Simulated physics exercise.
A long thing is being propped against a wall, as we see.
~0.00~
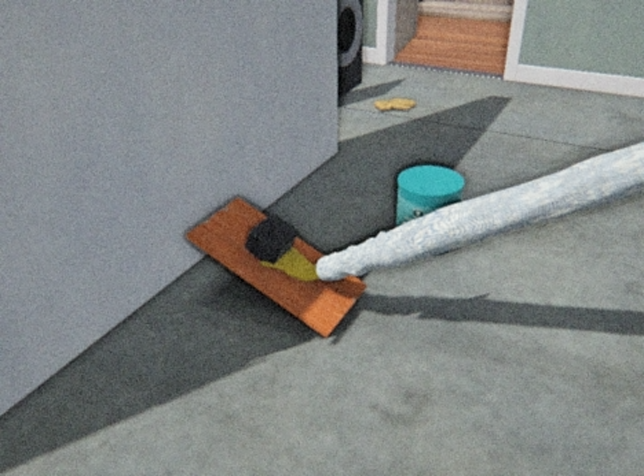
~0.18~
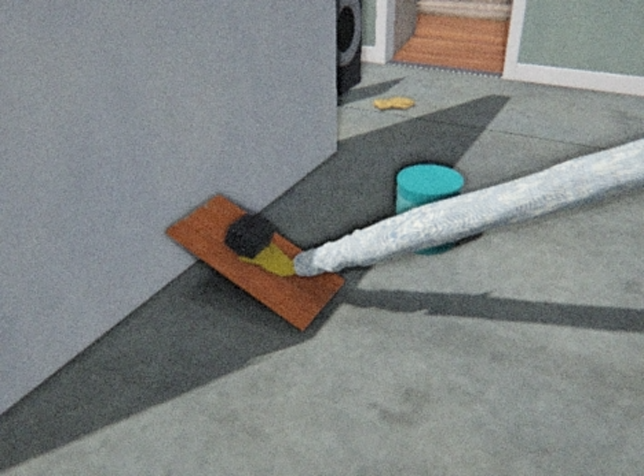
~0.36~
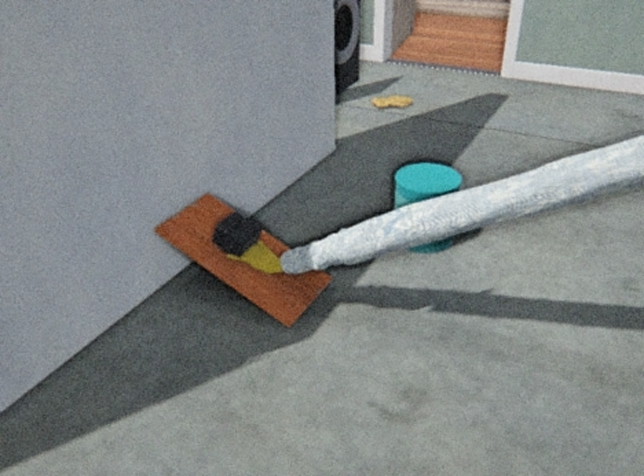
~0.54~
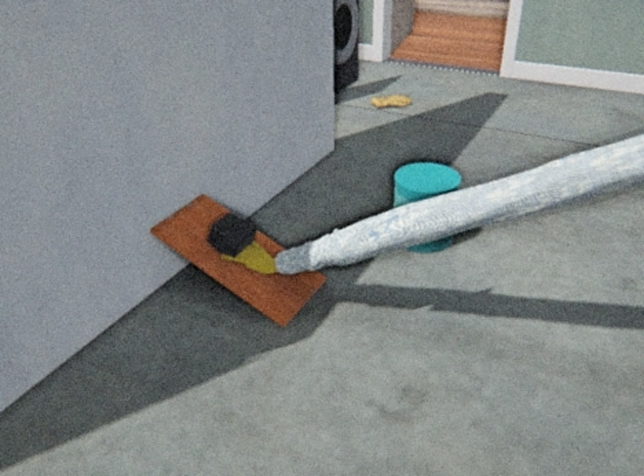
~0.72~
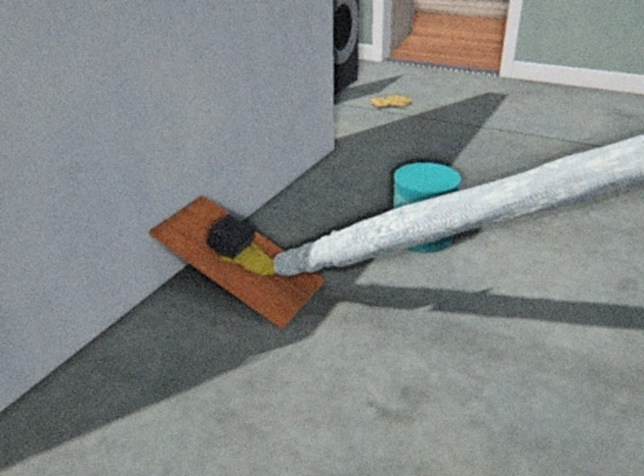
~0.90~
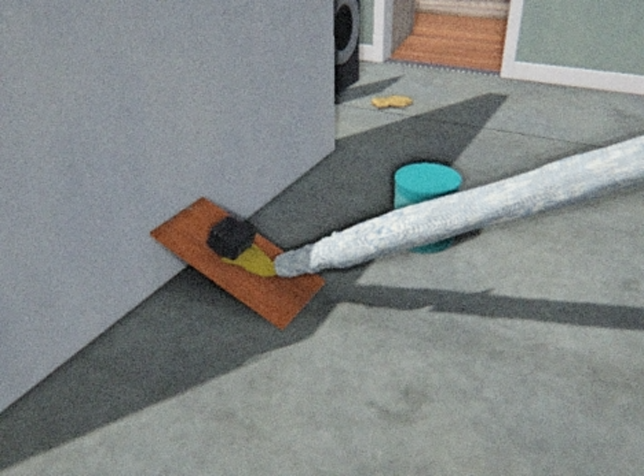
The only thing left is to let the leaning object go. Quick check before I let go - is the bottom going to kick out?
Yes, it kicks out.
After 1.10 s, orange board sunk by 6° near (243, 266).
After 1.20 s, orange board sunk by 23° near (248, 287).
After 1.40 s, orange board resting near (250, 285).
In the end (2.2 s), moved from the start, orange board; turquoise pail unmoved. At the end, from the last picture's camera, orange board near (248, 286). The board slides down.
